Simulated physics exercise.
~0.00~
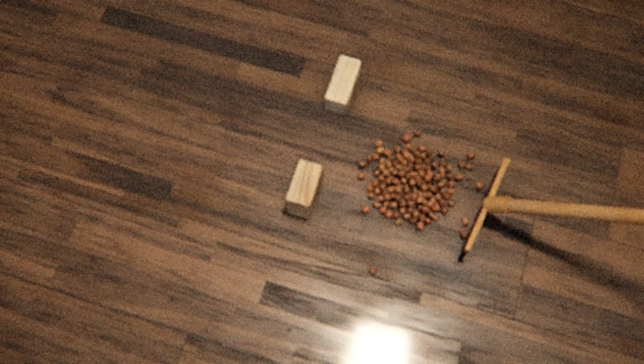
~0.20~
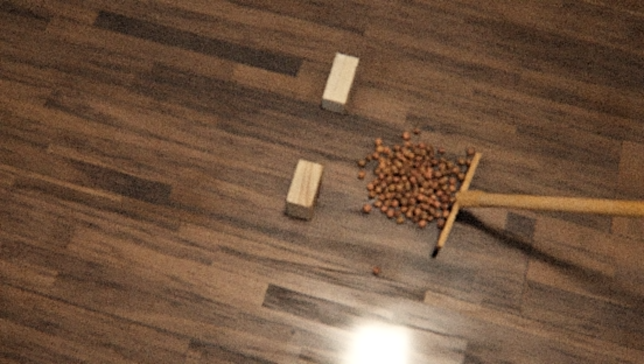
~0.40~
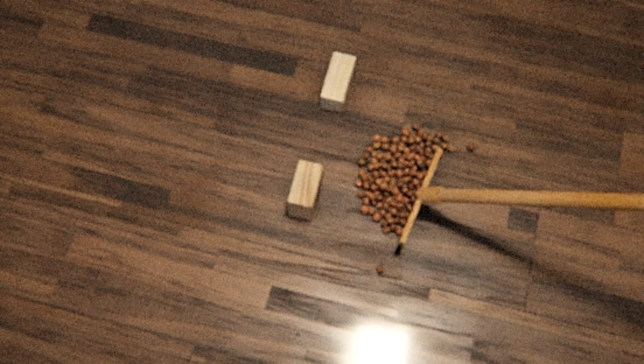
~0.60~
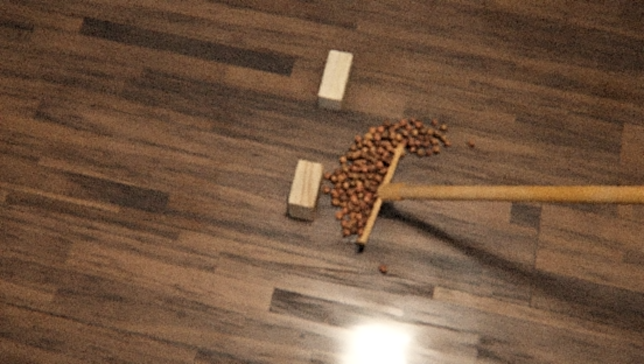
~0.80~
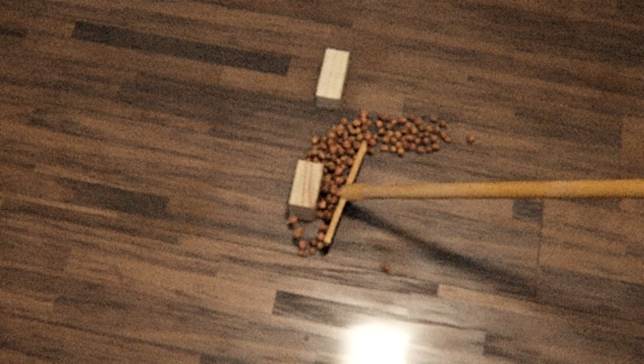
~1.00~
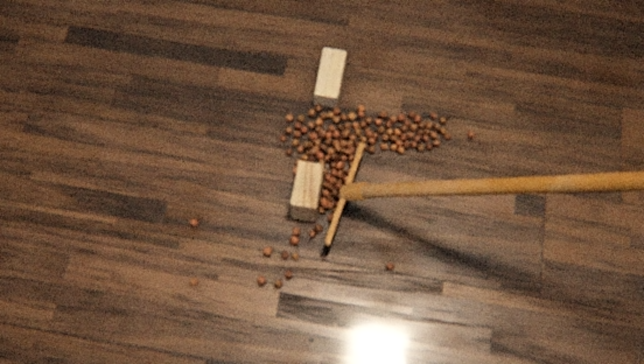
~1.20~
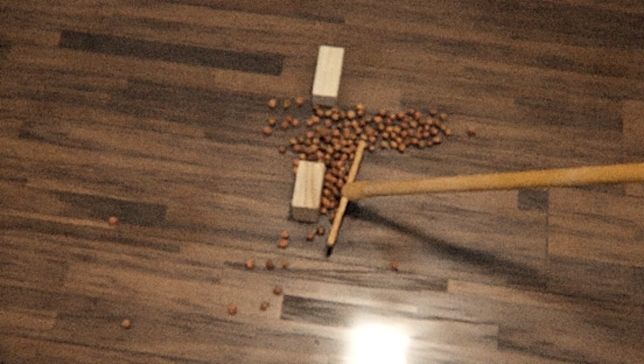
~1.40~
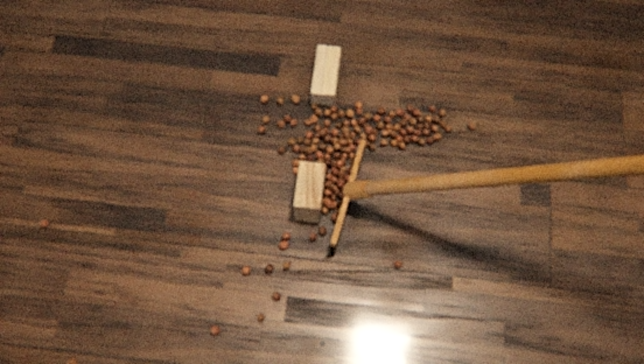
To begin with, a loose pile of small brown hazelnuts lies on a dark wooden floor, with a long-handled wooden squeegee to its right and two pale wooden blocks to its left. The slanted blade moves left into the pile, bunching the nuts and pushing them toward the blocks. As it nears the lower block, the nuts press against it and trail off to the upper right. The blade then halts beside that block, while some nuts spill into the gap and a few roll away below. Finally, most remain heaped before the blocks, with some between or just past them.
